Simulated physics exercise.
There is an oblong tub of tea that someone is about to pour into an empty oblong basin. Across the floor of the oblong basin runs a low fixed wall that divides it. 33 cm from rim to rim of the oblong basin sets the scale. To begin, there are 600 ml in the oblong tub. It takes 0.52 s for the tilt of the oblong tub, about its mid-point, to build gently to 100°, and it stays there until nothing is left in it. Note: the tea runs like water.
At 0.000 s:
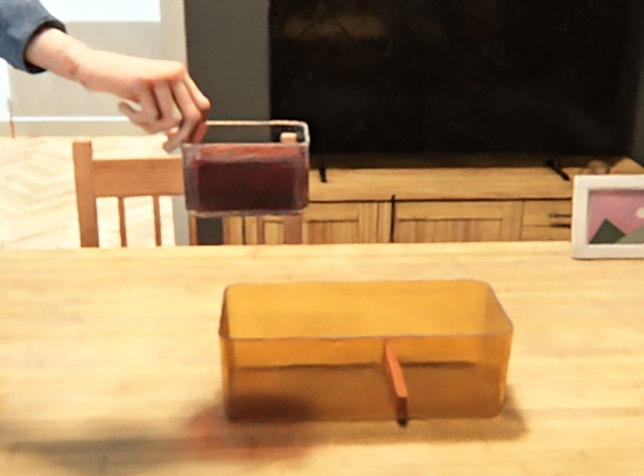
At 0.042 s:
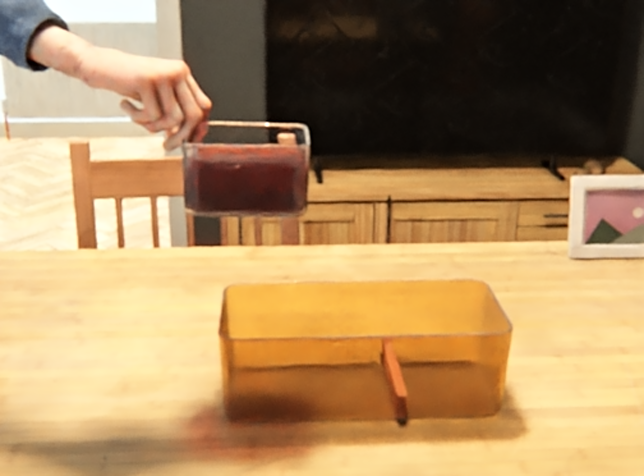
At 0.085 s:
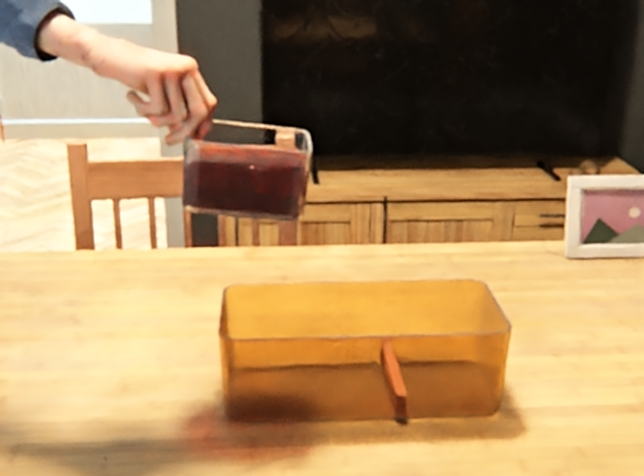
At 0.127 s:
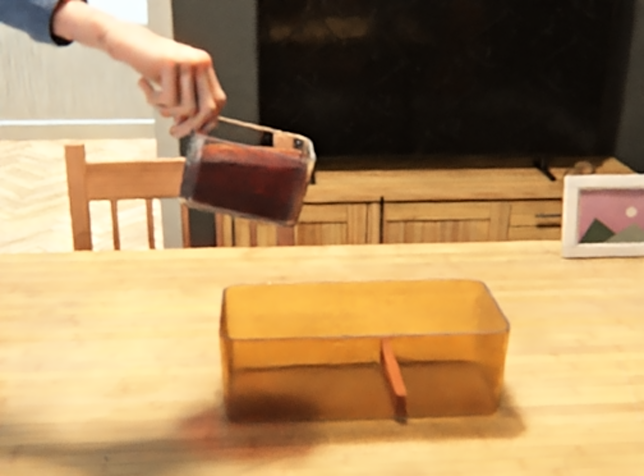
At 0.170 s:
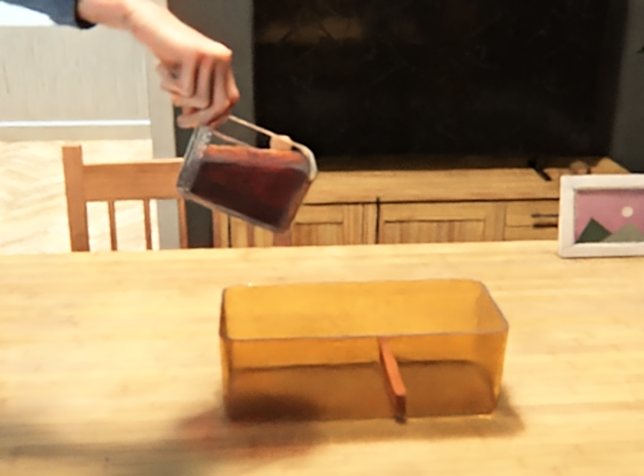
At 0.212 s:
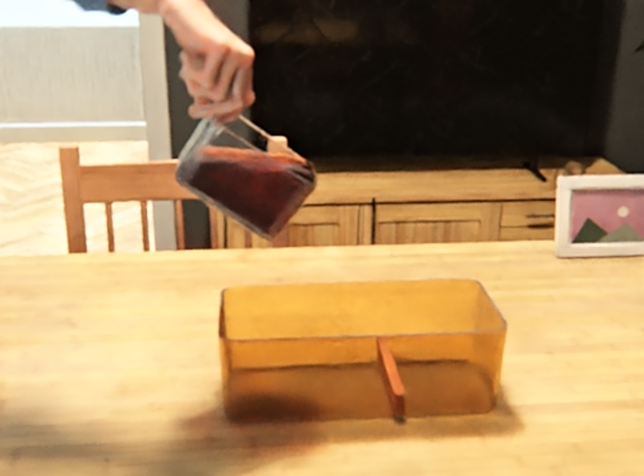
The clip shows a hand holding a clear oblong tub of dark red liquid above an amber basin with an orange divider on a wooden table, gradually tilting the tub down to the right as the hand moves rightward.
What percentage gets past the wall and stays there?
About 15 per cent.
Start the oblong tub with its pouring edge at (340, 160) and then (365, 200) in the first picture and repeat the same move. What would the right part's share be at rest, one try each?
I'd expect close to 30 per cent and then close to 45 per cent.
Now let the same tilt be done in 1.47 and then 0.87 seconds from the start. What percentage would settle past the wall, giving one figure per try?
Respectively 20 and 10 %.
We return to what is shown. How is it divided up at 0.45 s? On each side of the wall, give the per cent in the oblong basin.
Left roughly 16, right roughly 0.
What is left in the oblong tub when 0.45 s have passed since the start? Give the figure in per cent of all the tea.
At that time about 30 in a hundred parts are still held.
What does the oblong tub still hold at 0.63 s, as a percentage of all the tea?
9 per cent or thereabouts.
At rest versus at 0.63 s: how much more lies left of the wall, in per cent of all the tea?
3 %.
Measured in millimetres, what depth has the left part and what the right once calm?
Left part about 18 mm deep, right part about 6 mm deep.
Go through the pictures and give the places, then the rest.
In the first picture, it leans 0°; its right rim is at (307, 135); the tea meets the walls at (188, 154) and (305, 153); the oblong basin's rim runs from (222, 311) to (501, 306); the wall's top is at (395, 367).
In the second picture, it leans 2°; its right rim is at (307, 137); the tea meets the walls at (188, 155) and (304, 154).
In the third picture, it leans 6°; its right rim is at (309, 143); the tea meets the walls at (189, 154) and (305, 156).
In the fourth picture, it leans 14°; its right rim is at (312, 152); the tea meets the walls at (189, 154) and (307, 158).
In the fifth picture, it leans 24°; its right rim is at (313, 164); the tea meets the walls at (188, 156) and (310, 161).
In the sixth picture, it leans 36°; its right rim is at (312, 178); the tea meets the walls at (183, 155) and (306, 166); 2 per cent is over the edge.
After 0.45 s the tilt is 96° and 30 per cent is still to pour, 17 is left of the wall and 0 right of it.
After 0.63 s the tilt is 100° and 9 per cent is still to pour, 77 is left of the wall and 3 right of it.
After 0.82 s the tilt is 100° and 2 per cent is still to pour, 75 is left of the wall and 13 right of it.
After 1.02 s the tilt is 100° and 0 per cent is still to pour, 79 is left of the wall and 15 right of it.
In the end 80 per cent lies left of the wall, 15 right of it and 5 outside.
